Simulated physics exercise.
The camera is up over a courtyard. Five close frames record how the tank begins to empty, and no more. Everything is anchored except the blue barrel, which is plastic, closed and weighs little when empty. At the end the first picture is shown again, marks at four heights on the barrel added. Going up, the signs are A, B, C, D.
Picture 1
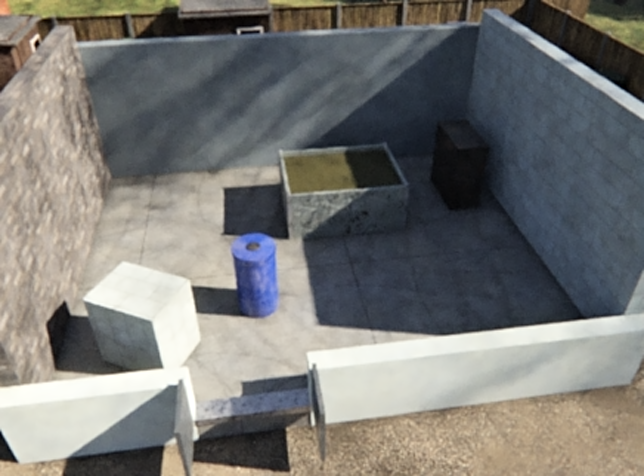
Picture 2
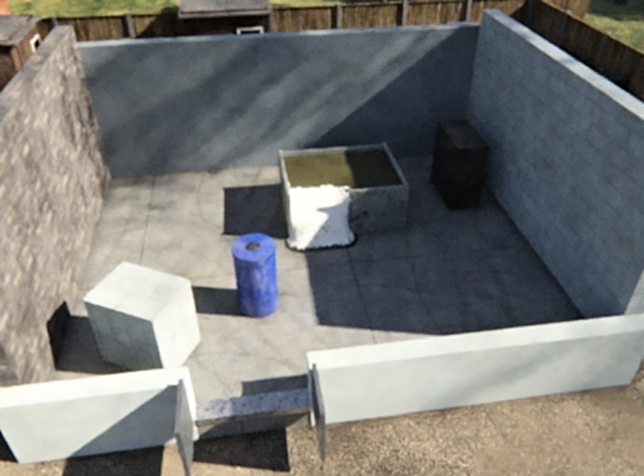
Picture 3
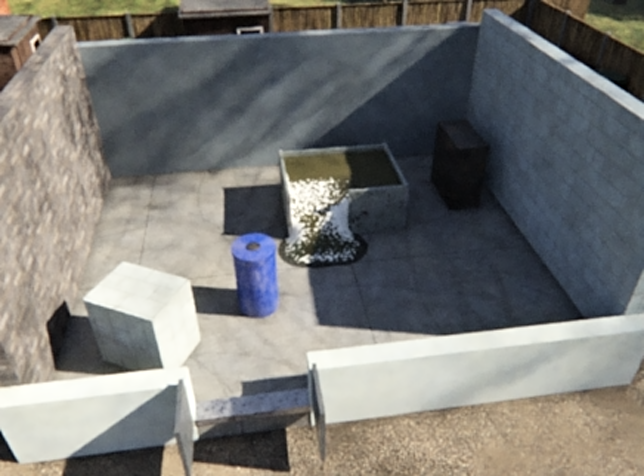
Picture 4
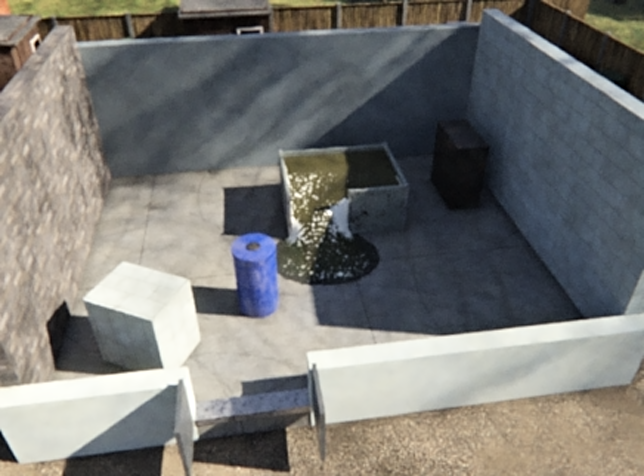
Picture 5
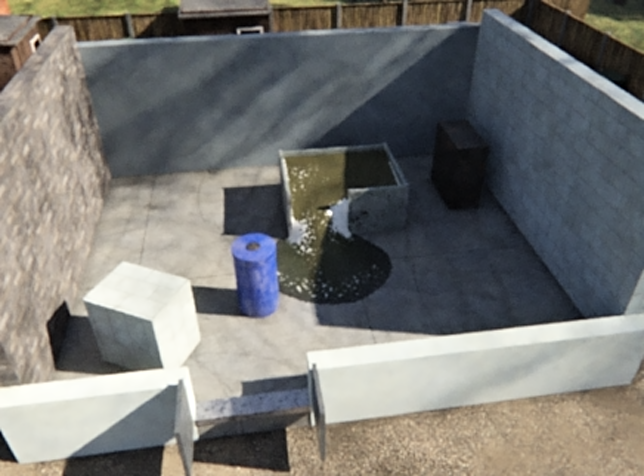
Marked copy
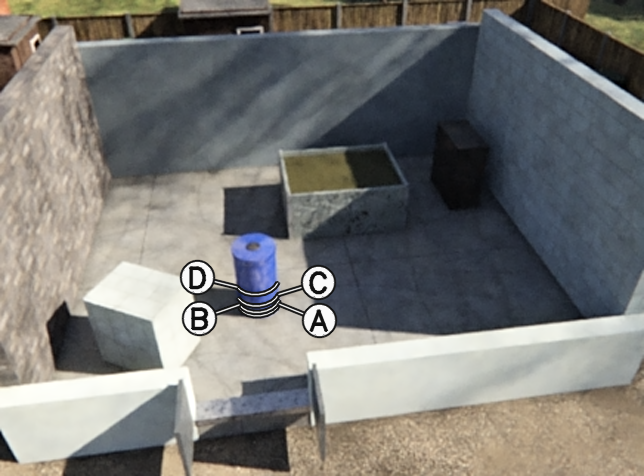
The clip shows a walled courtyard from above, with a blue barrel, a pale block and a dark box, as white, frothy water pours from the front of a full tank and a dark pool spreads across the paving.
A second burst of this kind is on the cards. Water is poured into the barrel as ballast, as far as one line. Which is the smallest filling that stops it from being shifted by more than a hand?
D is the one.
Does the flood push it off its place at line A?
Yes.
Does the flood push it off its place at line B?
Yes, that goes wrong.
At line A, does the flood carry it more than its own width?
Yes, clearly.
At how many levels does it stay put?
One.
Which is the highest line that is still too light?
It is C.
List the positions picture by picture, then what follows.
Lid of the blue barrel at (253, 246); tank full, its middle at (340, 173); open gate at (248, 363), in the first picture.
In the second picture, 1 % of the ground under water, its edge towards the barrel at (340, 240).
In the third picture, 3 % of the ground under water, its edge towards the barrel at (304, 263).
In the fourth picture, 5 % of the ground under water, its edge towards the barrel at (283, 271).
Lid of the blue barrel at (253, 246); 7 % of the ground under water, its edge towards the barrel at (280, 283), in the fifth picture.
In white, A at (260, 315); B at (260, 312); C at (259, 305); D at (258, 294); from the bottom up A, B, C, D.
Choosing A, it is pushed about 3 times its own width away.
Choosing B, it is pushed about 3 times its own width away.
Choosing C, it is pushed about its own width away.
Choosing D, it does not move.
